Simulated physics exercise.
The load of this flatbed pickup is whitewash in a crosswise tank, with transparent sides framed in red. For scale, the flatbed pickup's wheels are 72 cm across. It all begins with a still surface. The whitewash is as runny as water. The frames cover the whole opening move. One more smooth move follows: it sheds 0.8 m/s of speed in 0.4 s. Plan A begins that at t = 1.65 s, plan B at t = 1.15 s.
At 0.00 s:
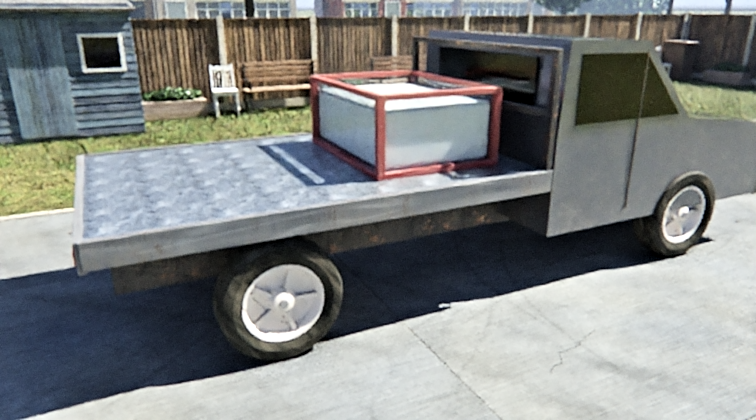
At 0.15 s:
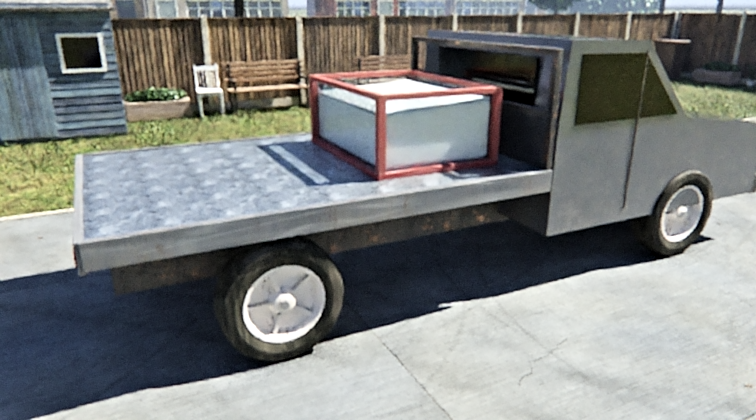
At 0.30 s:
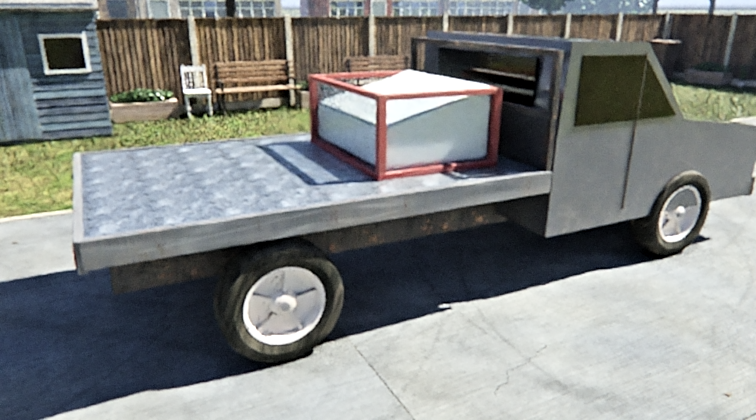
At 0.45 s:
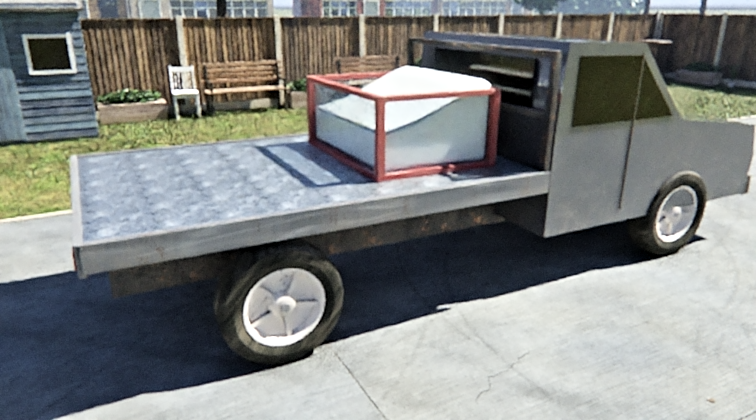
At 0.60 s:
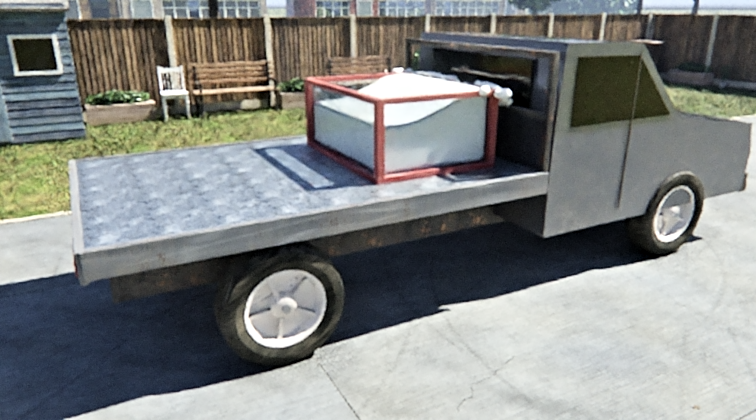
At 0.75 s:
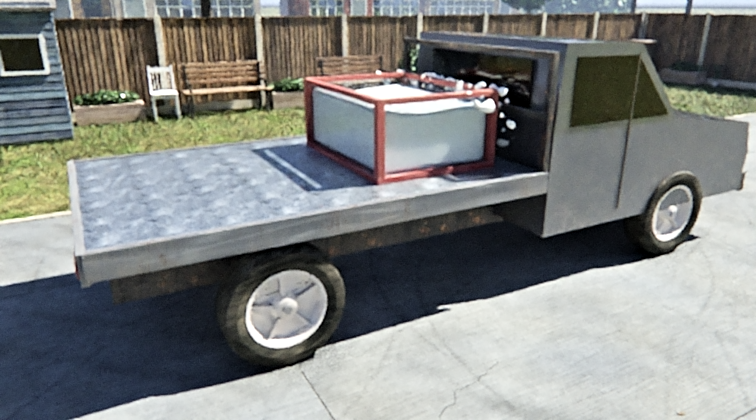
White liquid in a red-framed clear tank tilting up towards the cab, splashing over the front edge and levelling as a grey flatbed pickup rolls right.
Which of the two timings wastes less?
Plan A spills less.
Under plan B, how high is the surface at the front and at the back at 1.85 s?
Front 40 cm, back 30 cm.
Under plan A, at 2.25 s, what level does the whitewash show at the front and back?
Front 38 cm, back 36 cm.
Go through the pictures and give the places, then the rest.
Level at the front (475, 100); level at the back (388, 107); still flat; the front is on the right, levels are read along the near wall; a wheel hub at (286, 307), in the first picture.
Level at the front (475, 98); level at the back (388, 108); still flat, in the second picture.
Level at the front (476, 86); level at the back (388, 120); rising 15° towards the front, in the third picture.
Level at the front (475, 80); level at the back (387, 127); rising 22° towards the front, in the fourth picture.
Level at the front (472, 90); level at the back (386, 123); rising 14° towards the front, in the fifth picture.
Level at the front (471, 105); level at the back (386, 111); still flat; a wheel hub at (290, 313); whitewash is coming over the front, in the sixth picture.
For plan A, 2.25 s in, front 39 cm, middle 37 cm, back 36 cm above the floor; the loss stands at 3 per cent, over the front.
For plan A, 5.03 s in, the loss stands at 3 per cent, over the front, 11 of 343 litres.
For plan B, 1.85 s in, front 40 cm, middle 33 cm, back 29 cm above the floor; the loss stands at 9 per cent, over the front.
For plan B, 4.53 s in, the loss stands at 13 per cent, over the front, 45 of 343 litres.
